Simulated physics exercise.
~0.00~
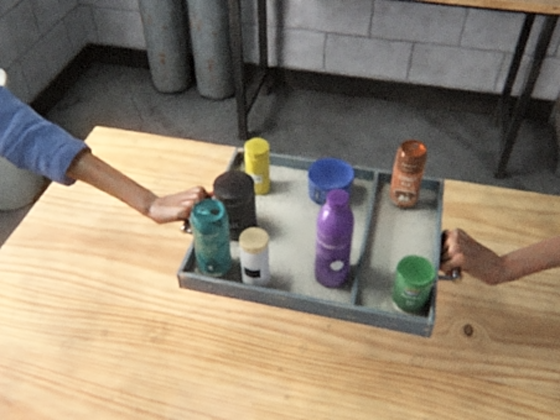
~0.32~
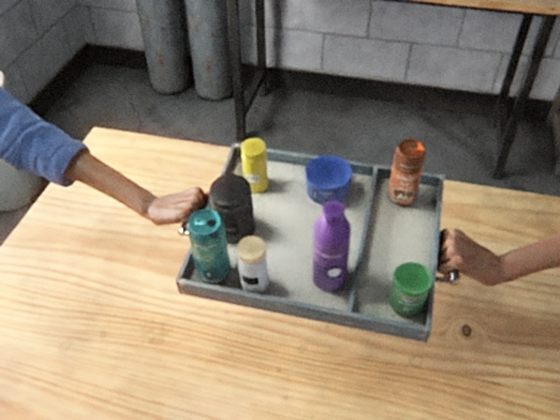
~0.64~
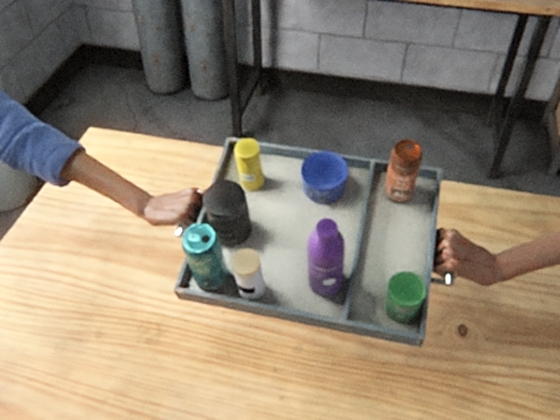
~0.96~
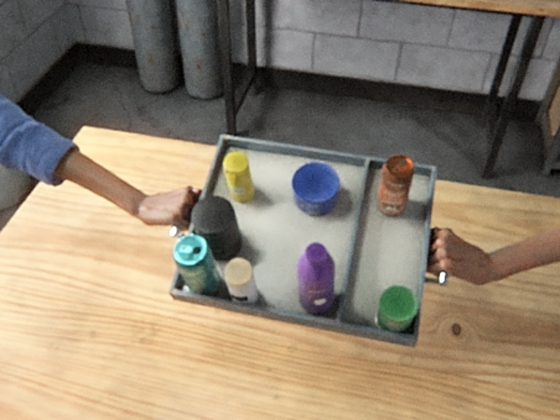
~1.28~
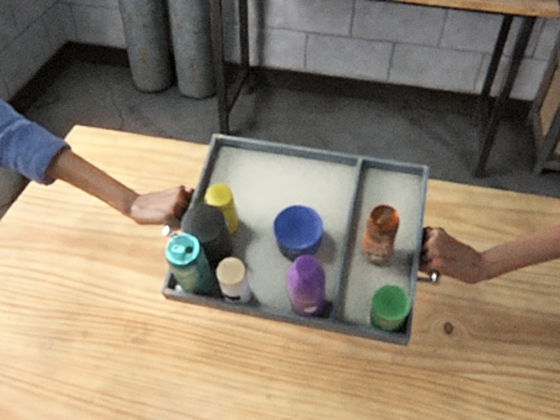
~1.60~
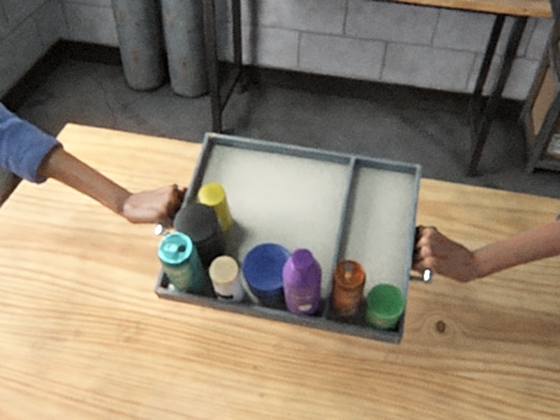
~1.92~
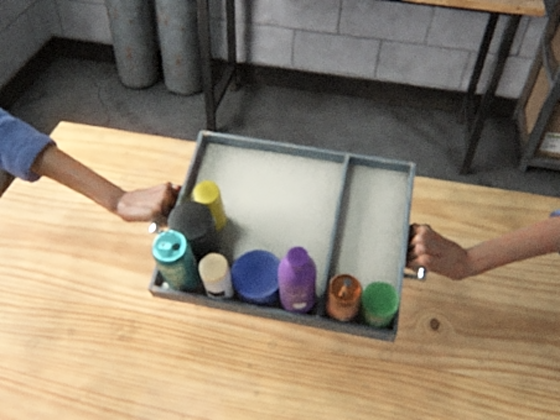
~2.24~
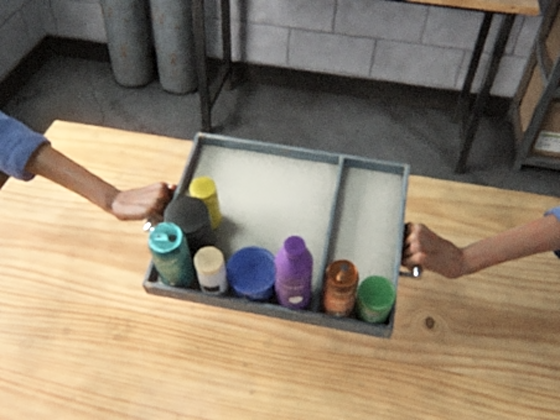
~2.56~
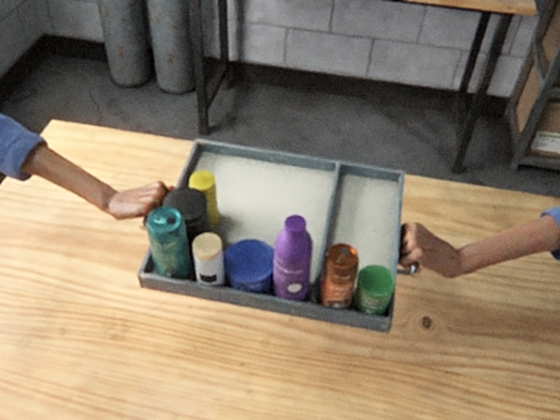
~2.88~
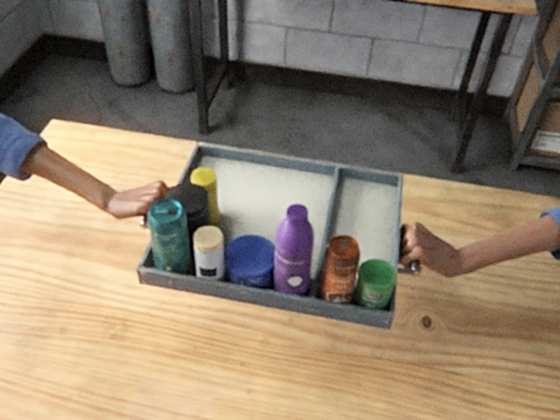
The clip opens on two hands holding a gray, rimmed tray above a wooden table, with bottles, tins and a blue tub spread across it. The hands tip the near edge down, and the purple bottle slides a little toward the near rim. As the tilt holds, the blue tub and orange can slide toward the viewer, while the yellow shaker moves down beside the black jar. The tub and can reach the near side and settle into the row there. The hands then level the tray, leaving everything upright and its far area empty.
